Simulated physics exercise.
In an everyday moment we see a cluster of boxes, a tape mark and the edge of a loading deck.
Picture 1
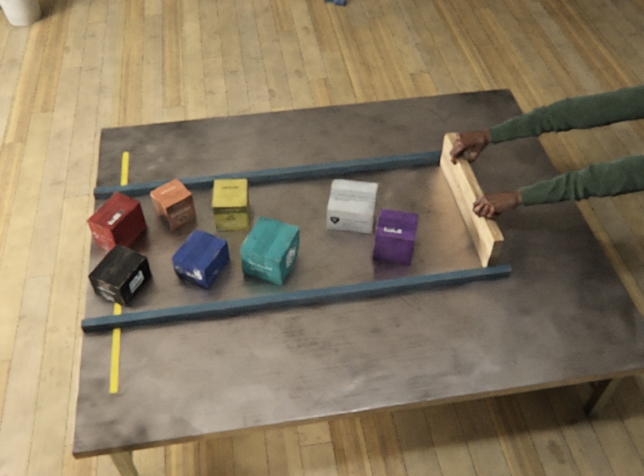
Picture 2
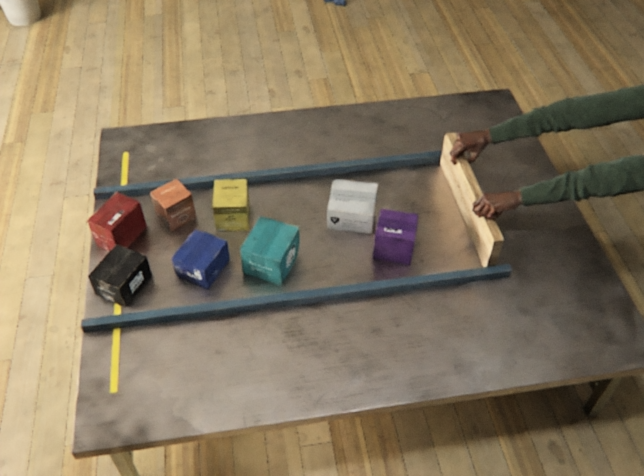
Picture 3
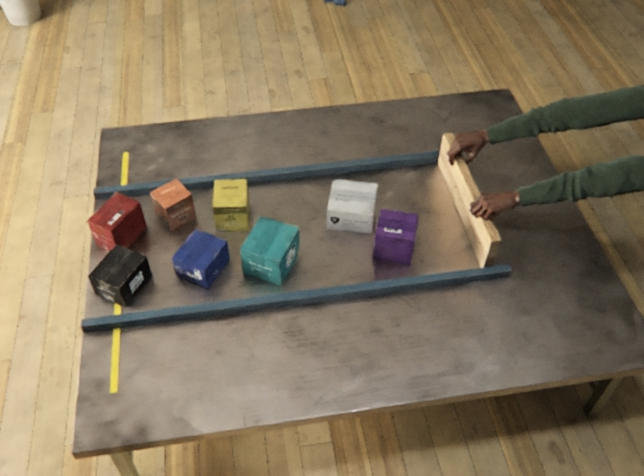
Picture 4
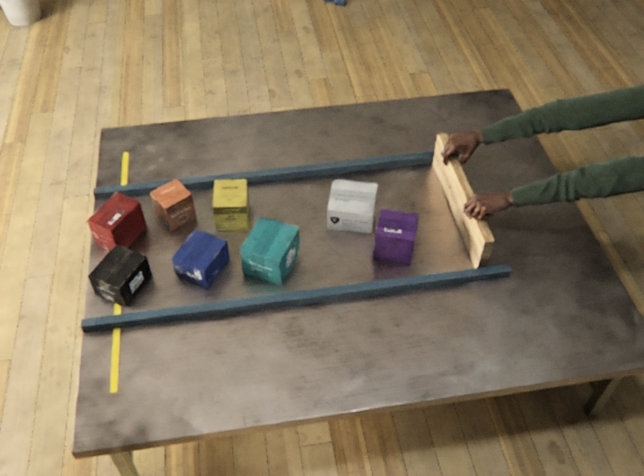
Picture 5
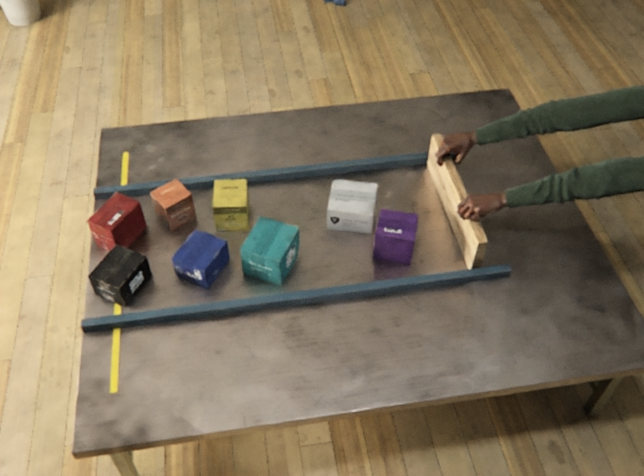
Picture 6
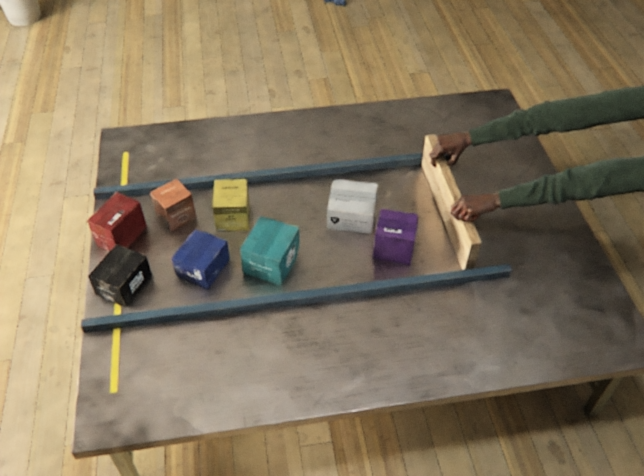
Two hands in green sleeves sliding a wooden plank slightly left between blue rails on a table, eight colored boxes staying still.
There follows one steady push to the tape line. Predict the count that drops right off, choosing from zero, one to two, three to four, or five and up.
The count is five and up.
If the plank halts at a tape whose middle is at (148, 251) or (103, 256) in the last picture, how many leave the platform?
First 5, second 8.
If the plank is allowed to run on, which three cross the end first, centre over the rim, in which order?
Listing earliest first, you get the black parcel, the blue parcel and the orange box.
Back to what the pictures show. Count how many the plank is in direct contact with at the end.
Tally at the end: 3.
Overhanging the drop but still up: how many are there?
Overhang count: 3.
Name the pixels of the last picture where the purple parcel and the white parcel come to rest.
The purple parcel stops around (94, 279); the white parcel around (94, 241).
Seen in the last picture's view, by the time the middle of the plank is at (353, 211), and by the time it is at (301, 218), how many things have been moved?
Counts: 2, 4.
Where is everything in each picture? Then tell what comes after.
The first frame shows red parcel (118, 224); black parcel (121, 275); orange box (174, 205); plank (469, 198); tape (120, 254).
The second frame shows black parcel (121, 275); yellow box (232, 205).
The third frame shows orange box (174, 205); turquoise parcel (271, 250).
The fourth frame shows red parcel (118, 224); blue parcel (202, 259).
The fifth frame shows black parcel (121, 275); white parcel (352, 206).
The sixth frame shows red parcel (118, 224); black parcel (121, 275); orange box (174, 205); plank (449, 200); tape (120, 254).
Early on, none off yet; red parcel at rest near (118, 224); black parcel at rest near (121, 275); orange box at rest near (174, 205).
Finally, the number that fall off is five or more; lost, turquoise parcel, blue parcel, orange box, black parcel and red parcel.
